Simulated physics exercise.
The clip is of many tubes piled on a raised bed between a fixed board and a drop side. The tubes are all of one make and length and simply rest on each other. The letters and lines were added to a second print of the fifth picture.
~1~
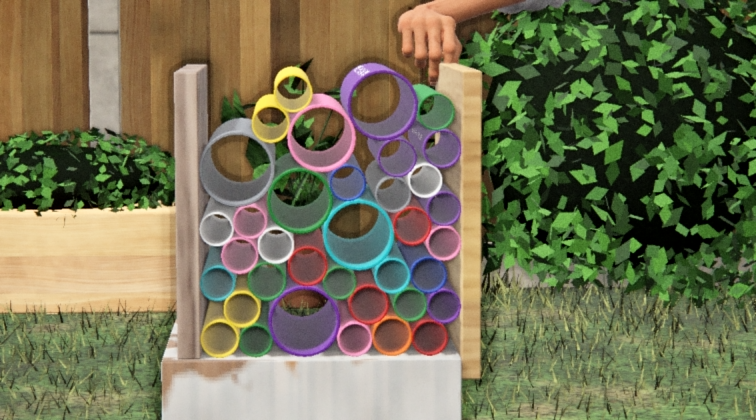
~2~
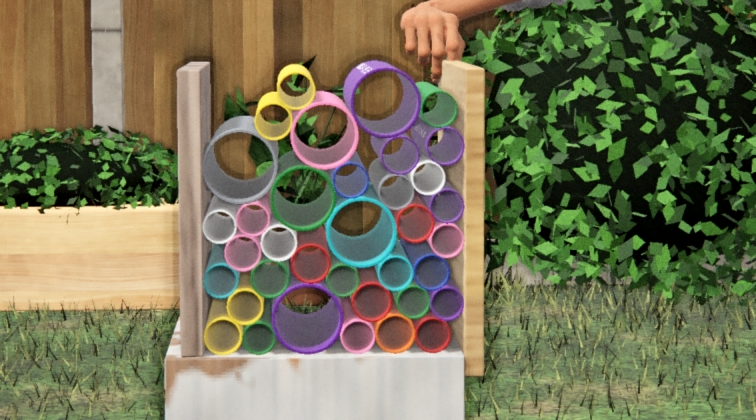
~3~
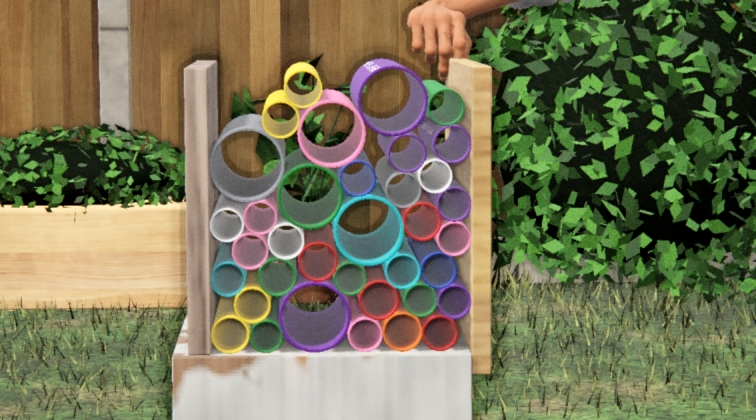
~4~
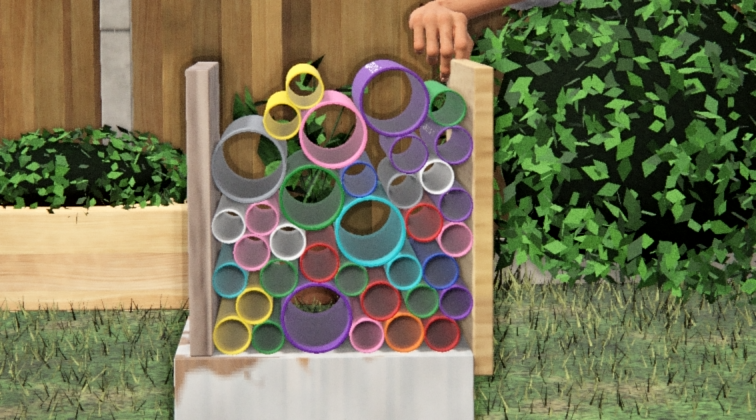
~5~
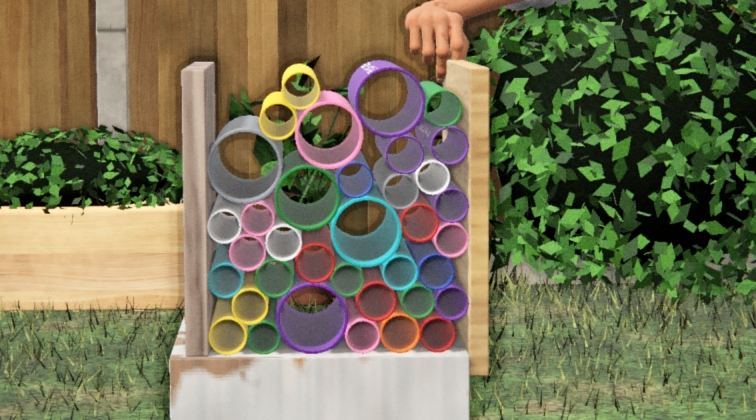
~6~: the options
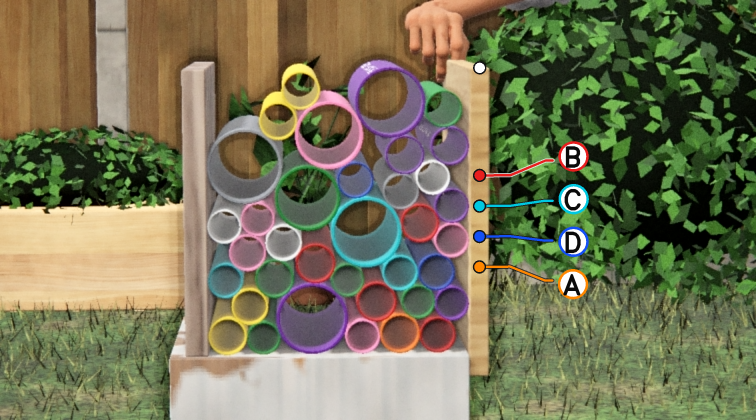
At the start, colourful open tubes of different widths sit piled between two upright wooden boards on a pale block, with a hand at the top of the right board. The pile and boards shift slightly right together, then edge back a little left, the tubes keeping their arrangement.
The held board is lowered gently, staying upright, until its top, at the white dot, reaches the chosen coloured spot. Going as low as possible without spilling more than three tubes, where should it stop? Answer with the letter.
The last mark within the limit is C.
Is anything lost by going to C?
Yes.
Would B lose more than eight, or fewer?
At B, fewer than eight.
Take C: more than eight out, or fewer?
Fewer than eight.
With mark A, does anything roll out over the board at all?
Yes, at A.
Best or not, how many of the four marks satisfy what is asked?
The number is two.
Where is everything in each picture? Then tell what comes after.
In the first picture, a yellow tube (293, 93); side board (456, 209); a yellow tube (220, 339).
In the second picture, a yellow tube (223, 336); a red tube (433, 335).
In the third picture, a green tube (350, 278); a turquoise tube (369, 231).
In the fourth picture, a white tube (288, 243); a white tube (228, 226).
In the fifth picture, a purple tube (450, 146); a yellow tube (300, 91); side board (464, 206).
On the copy, A at (479, 267); B at (480, 175); C at (480, 206); D at (479, 236); the white dot at (480, 68).
On C. First, top of the board (469, 132).
Then, top of the board (469, 204).
Finally, top of the board (469, 206), two out over the board.
By contrast, A more than three out over the board; B none out over the board; D more than three out over the board.
